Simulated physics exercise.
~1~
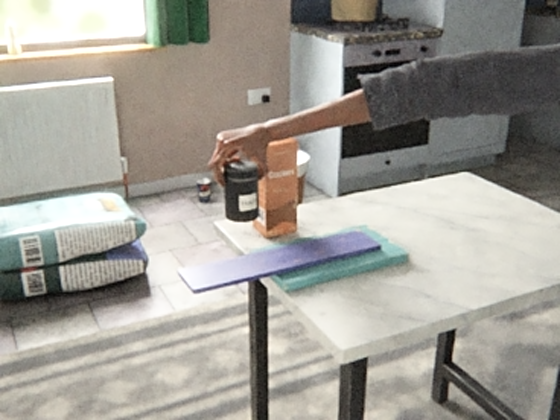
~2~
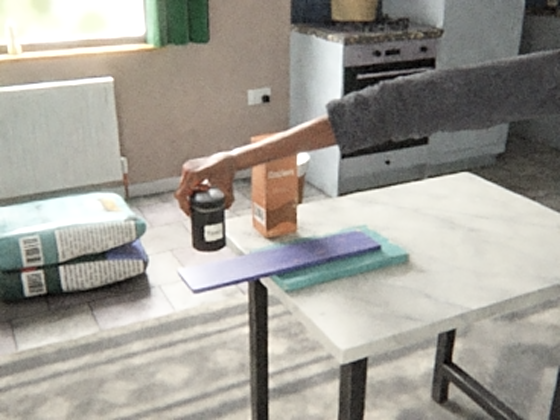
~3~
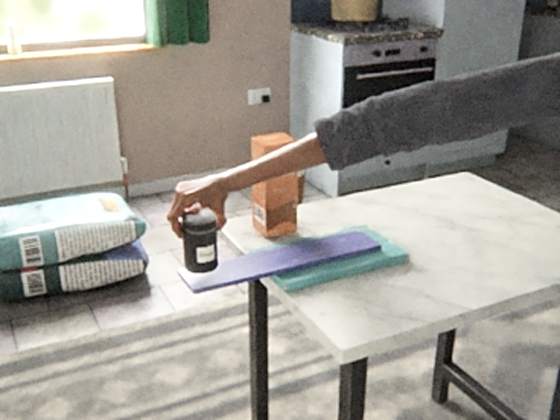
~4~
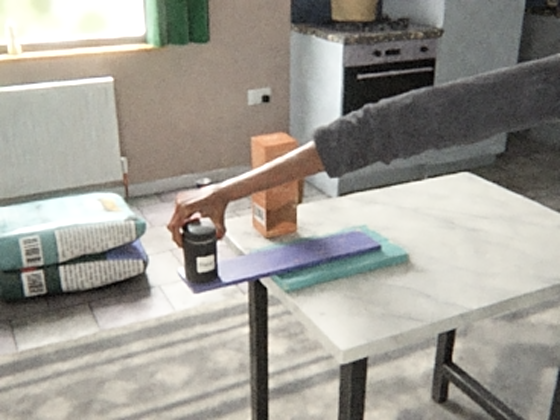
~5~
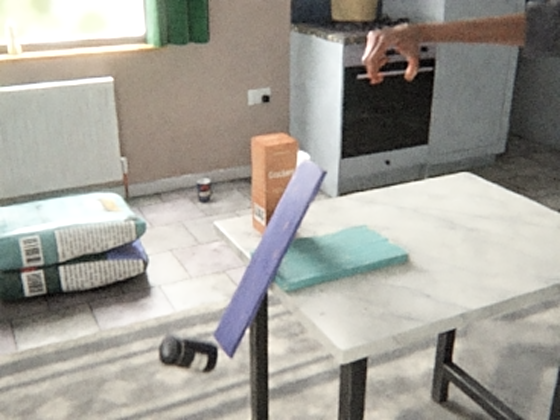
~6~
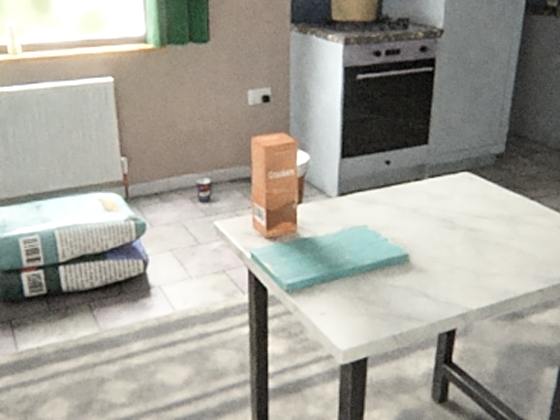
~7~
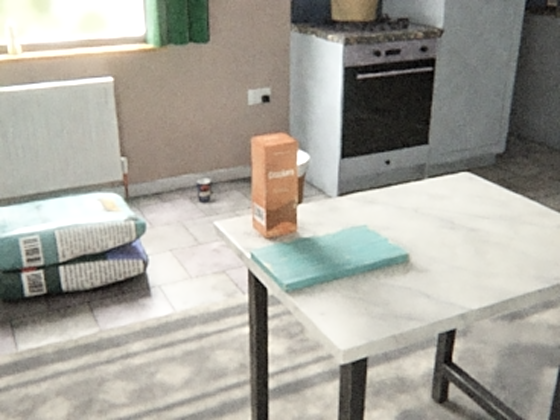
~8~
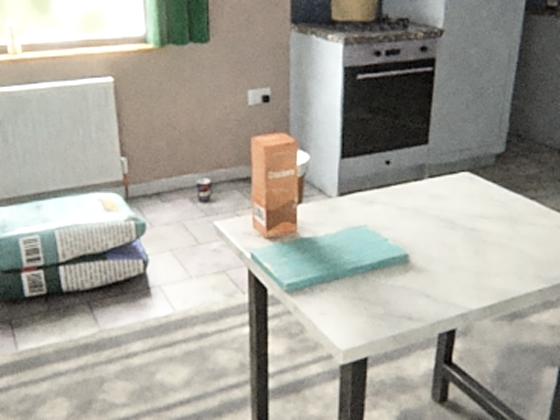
A black jar was lowered by a hand onto the overhanging end of a blue-purple board at a table's edge, and once the fingers let go, the board tipped and both dropped out of sight, leaving the turquoise slab and orange carton in place.
